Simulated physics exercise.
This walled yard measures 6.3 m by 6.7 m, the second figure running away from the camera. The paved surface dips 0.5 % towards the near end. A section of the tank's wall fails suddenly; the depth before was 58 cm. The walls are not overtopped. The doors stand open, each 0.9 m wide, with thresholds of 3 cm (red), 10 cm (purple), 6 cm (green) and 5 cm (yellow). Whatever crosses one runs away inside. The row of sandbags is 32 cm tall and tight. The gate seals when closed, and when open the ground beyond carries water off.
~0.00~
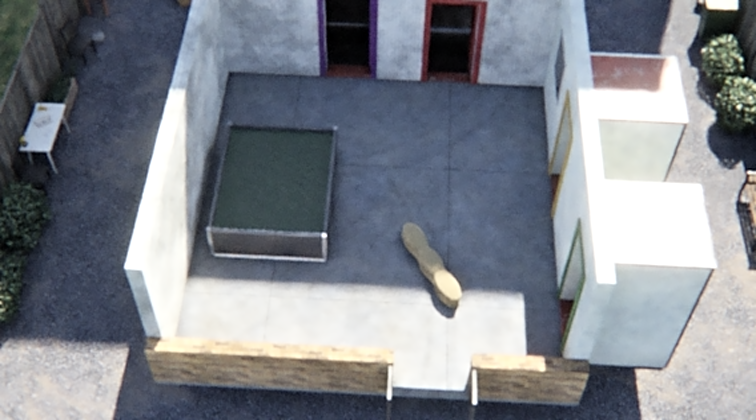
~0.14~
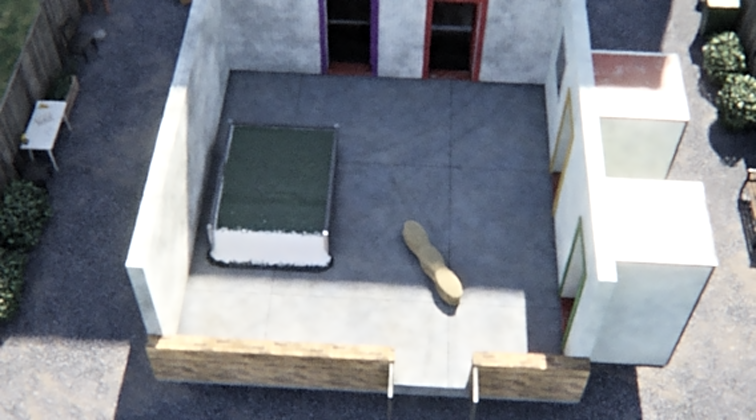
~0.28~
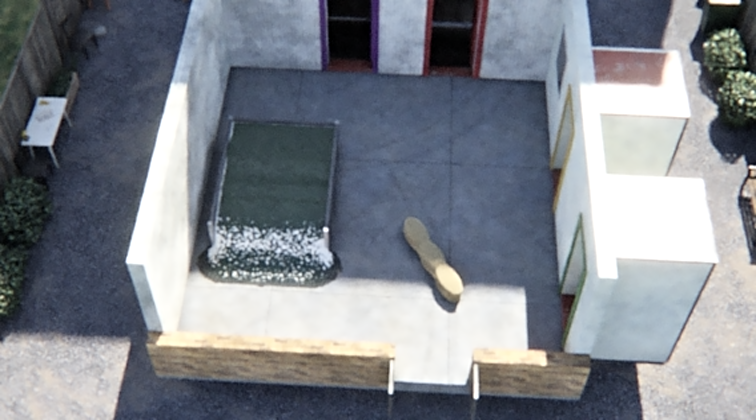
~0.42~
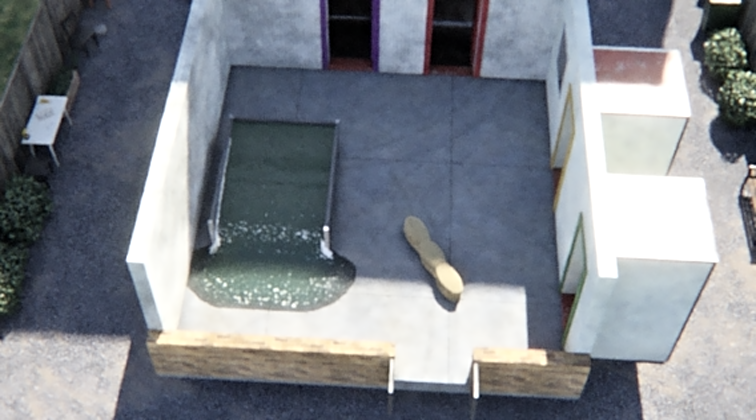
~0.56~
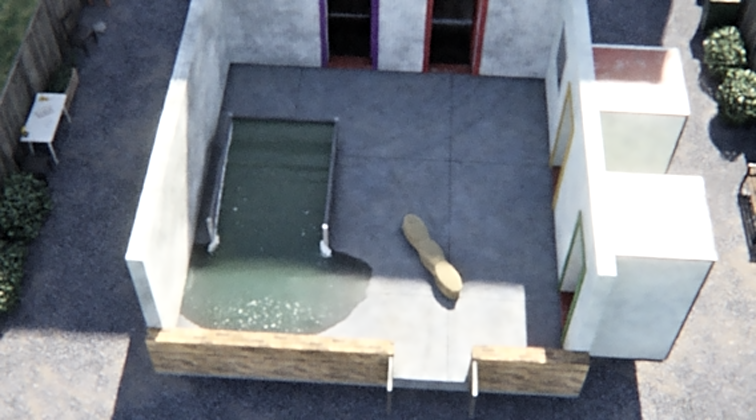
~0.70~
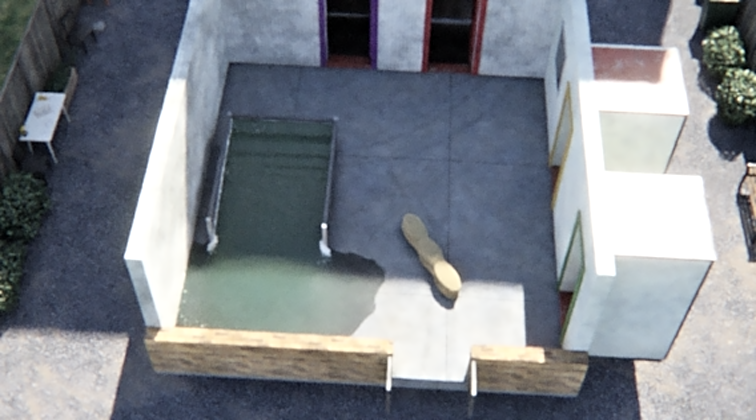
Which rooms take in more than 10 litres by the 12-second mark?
Door by door: At the red door it passes the limit; at the purple door it stays under the limit; at the green door it goes over the limit; at the yellow door it stays under the limit.
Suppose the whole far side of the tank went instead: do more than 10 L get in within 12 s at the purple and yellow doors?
Against that limit: Purple past it, yellow past it.
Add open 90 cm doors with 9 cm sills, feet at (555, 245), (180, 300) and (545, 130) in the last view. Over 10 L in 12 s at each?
In turn: Under, over, below.
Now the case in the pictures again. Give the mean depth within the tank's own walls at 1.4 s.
Some 34 cm.
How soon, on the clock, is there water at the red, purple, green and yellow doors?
Arrival: Red 7.5 s, purple 6.0 s, green 3.0 s, yellow 4.5 s.
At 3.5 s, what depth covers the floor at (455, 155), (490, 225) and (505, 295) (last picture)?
Roughly 0, 0 and 5 cm, in turn.
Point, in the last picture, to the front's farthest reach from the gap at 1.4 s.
At about (405, 364).
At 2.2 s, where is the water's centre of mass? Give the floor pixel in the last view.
At about (274, 269).
After 1.4 s water covers 20 % of the floor and is deepest (44 cm) near (182, 351); red door not reached, purple door not reached, green door not reached, yellow door not reached.
After 2.2 s water covers 25 % of the floor and is deepest (43 cm) near (182, 351); red door not reached, purple door not reached, green door not reached, yellow door not reached.
After 3.5 s water covers 35 % of the floor and is deepest (26 cm) near (171, 351); red door not reached, purple door not reached, green door 16 cm at the sill, 9 L in, yellow door not reached.
After 7.0 s water covers 85 % of the floor and is deepest (14 cm) near (557, 297); red door not reached, purple door 2 cm at the sill, 0 L in, green door 14 cm at the sill, 204 L in, yellow door 3 cm at the sill, 0 L in.
After 12.0 s water covers 95 % of the floor and is deepest (10 cm) near (171, 351); red door 5 cm at the sill, 29 L in, purple door 6 cm at the sill, 0 L in, green door 5 cm at the sill, 244 L in, yellow door 2 cm at the sill, 0 L in.
